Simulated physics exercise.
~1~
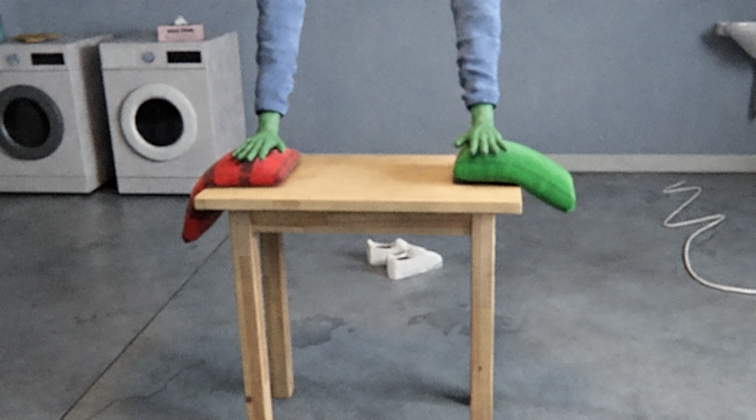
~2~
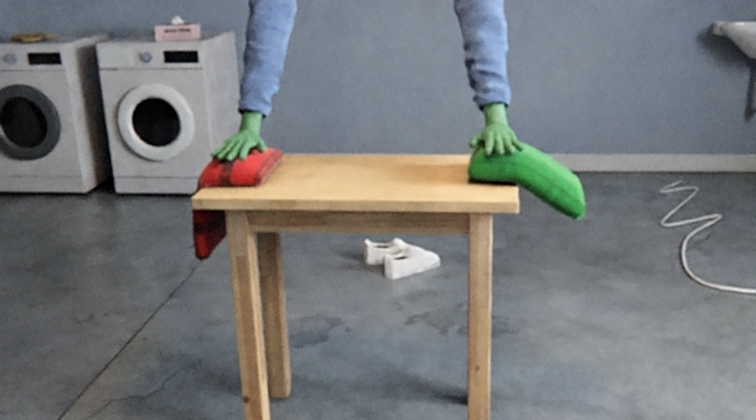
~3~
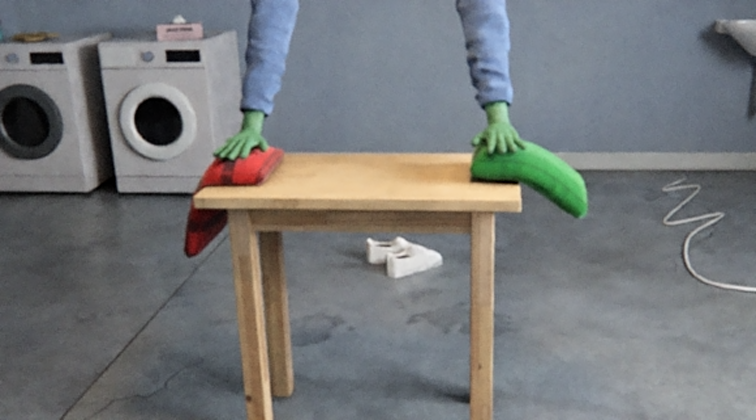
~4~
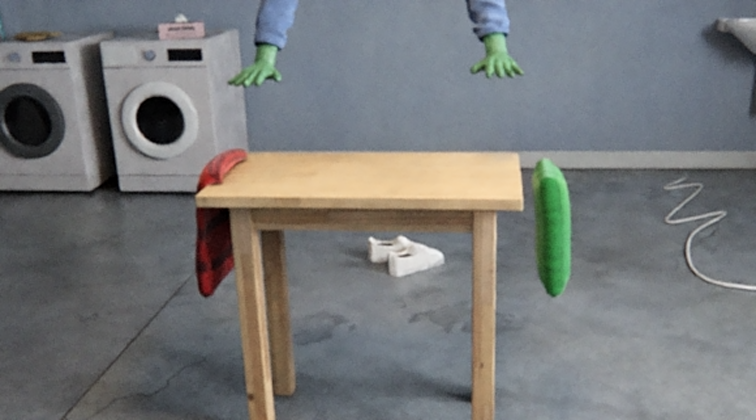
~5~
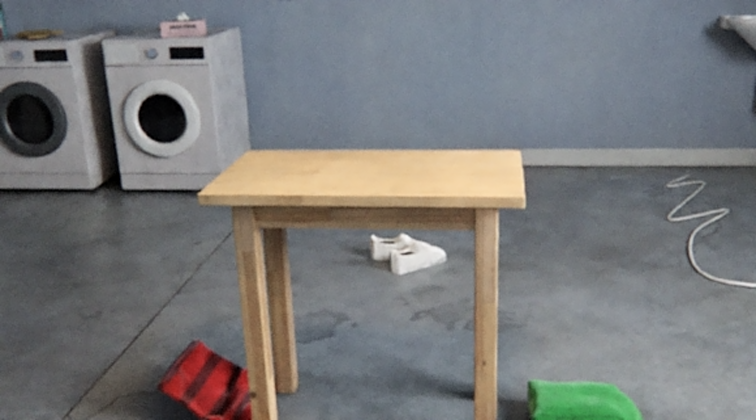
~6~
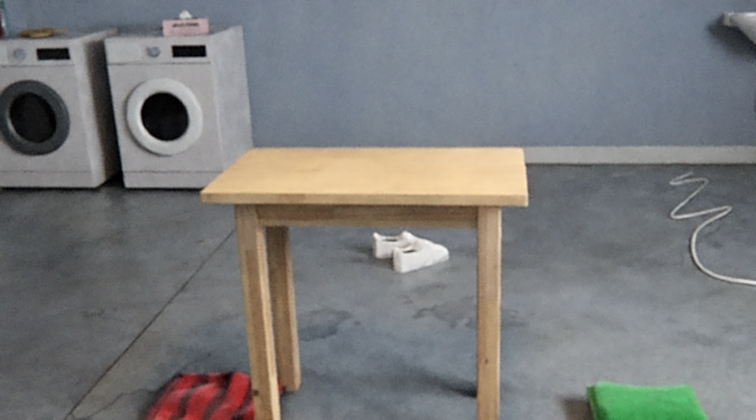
In this clip, two green hands press a red pillow and a green soft bag at the left and right ends of a wooden bench, easing the bag slightly outwards, then lift away, and both items slip off their ends and land on the floor.
